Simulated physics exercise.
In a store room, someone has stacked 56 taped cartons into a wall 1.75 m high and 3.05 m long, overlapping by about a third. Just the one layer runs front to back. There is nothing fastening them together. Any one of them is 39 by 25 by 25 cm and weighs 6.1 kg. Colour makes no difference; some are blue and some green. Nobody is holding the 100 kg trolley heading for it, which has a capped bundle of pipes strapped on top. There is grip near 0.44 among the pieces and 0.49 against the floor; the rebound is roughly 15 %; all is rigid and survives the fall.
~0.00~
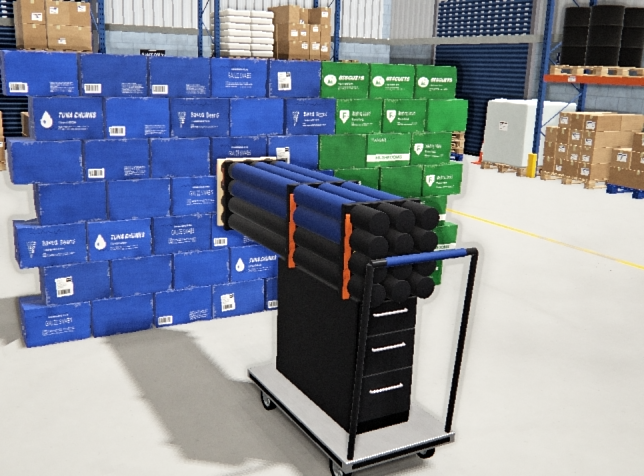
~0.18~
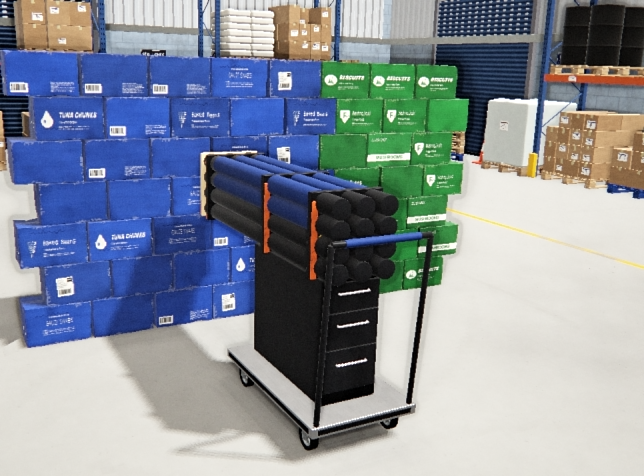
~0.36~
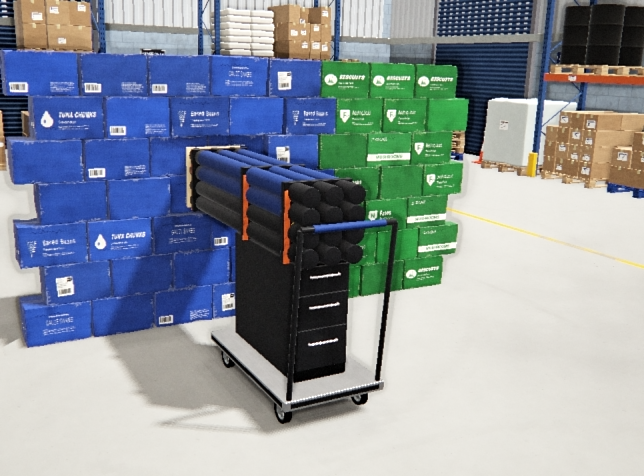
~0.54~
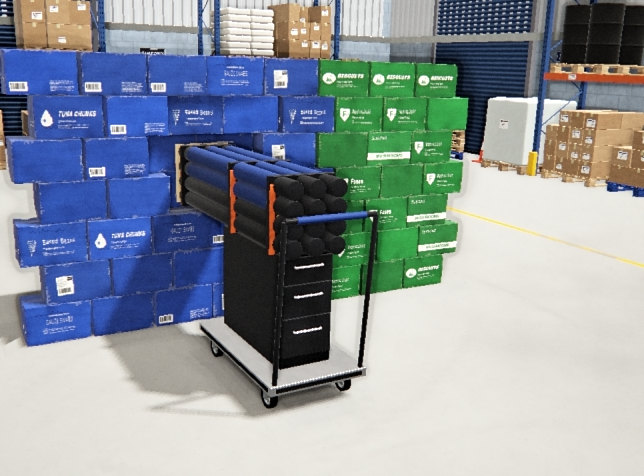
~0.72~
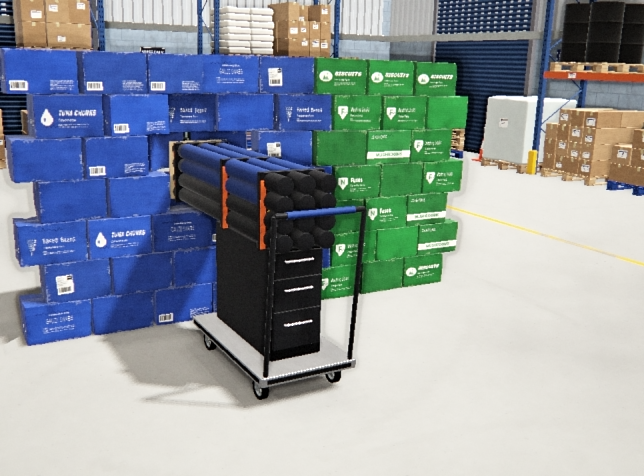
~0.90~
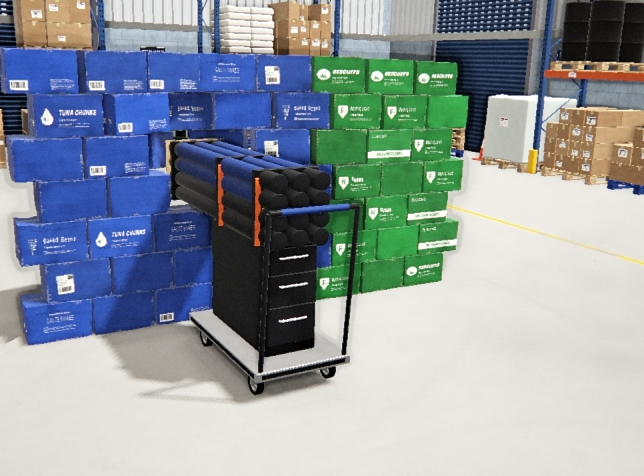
A flat trolley carrying a black drawer cabinet and a long strapped bundle of black and blue rolls moves, with nobody touching it, away from the viewer and leftward toward a carton wall. The fixed, slightly raised view shows a bright warehouse, blue cartons left, green right, shelving behind. The bundle's far end meets the blue cartons and pushes in, shifting several slightly as the trolley's advance slows.
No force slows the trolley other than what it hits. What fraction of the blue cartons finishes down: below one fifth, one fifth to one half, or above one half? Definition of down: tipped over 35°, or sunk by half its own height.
One fifth to one half.
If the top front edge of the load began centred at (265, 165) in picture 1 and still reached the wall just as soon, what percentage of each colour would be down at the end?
Down at the end: Blue 30 per cent, green 0 per cent.
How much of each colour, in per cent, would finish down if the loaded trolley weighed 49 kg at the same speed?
That would leave blue at 0 and green at 0 per cent.
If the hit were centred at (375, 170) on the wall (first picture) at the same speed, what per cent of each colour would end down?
Down at the end: Blue 10 percent, green 60 percent.
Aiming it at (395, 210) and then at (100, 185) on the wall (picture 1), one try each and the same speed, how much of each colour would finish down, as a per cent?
Blue 0 then 50, green 0 then 0 per cent.
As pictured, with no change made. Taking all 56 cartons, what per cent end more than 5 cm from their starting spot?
25 percent.
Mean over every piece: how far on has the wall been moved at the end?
On average the pieces move some 25 cm.
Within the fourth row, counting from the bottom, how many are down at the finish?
It's 2 in that row.
After 1.26 s, load 41 cm past the wall's line, still rolling; 2 of the 35 blue cartons down (2 of 56 in all colours); top blue carton leaning 6°; top green carton leaning 9°.
After 1.62 s, load 42 cm past the wall's line, stopped; 10 of the 35 blue cartons down (10 of 56 in all colours); top blue carton leaning 36°; top green carton leaning 9°.
After 2.00 s, load 42 cm past the wall's line, stopped; 13 of the 35 blue cartons down (14 of 56 in all colours); top blue carton on its side; top green carton leaning 59°, 24 cm lower.
After 2.46 s, load 42 cm past the wall's line, stopped; 13 of the 35 blue cartons down (14 of 56 in all colours); top blue carton on its side; top green carton leaning 52°, 1.36 m lower.
At rest (3.9 s), load 42 cm past the wall's line, stopped; 13 of the 35 blue cartons down (14 of 56 in all colours); top blue carton on its side; top green carton on its side. That is 37 per cent. As the last picture would show them, middles, top blue carton near (16, 245), top green carton near (318, 238).
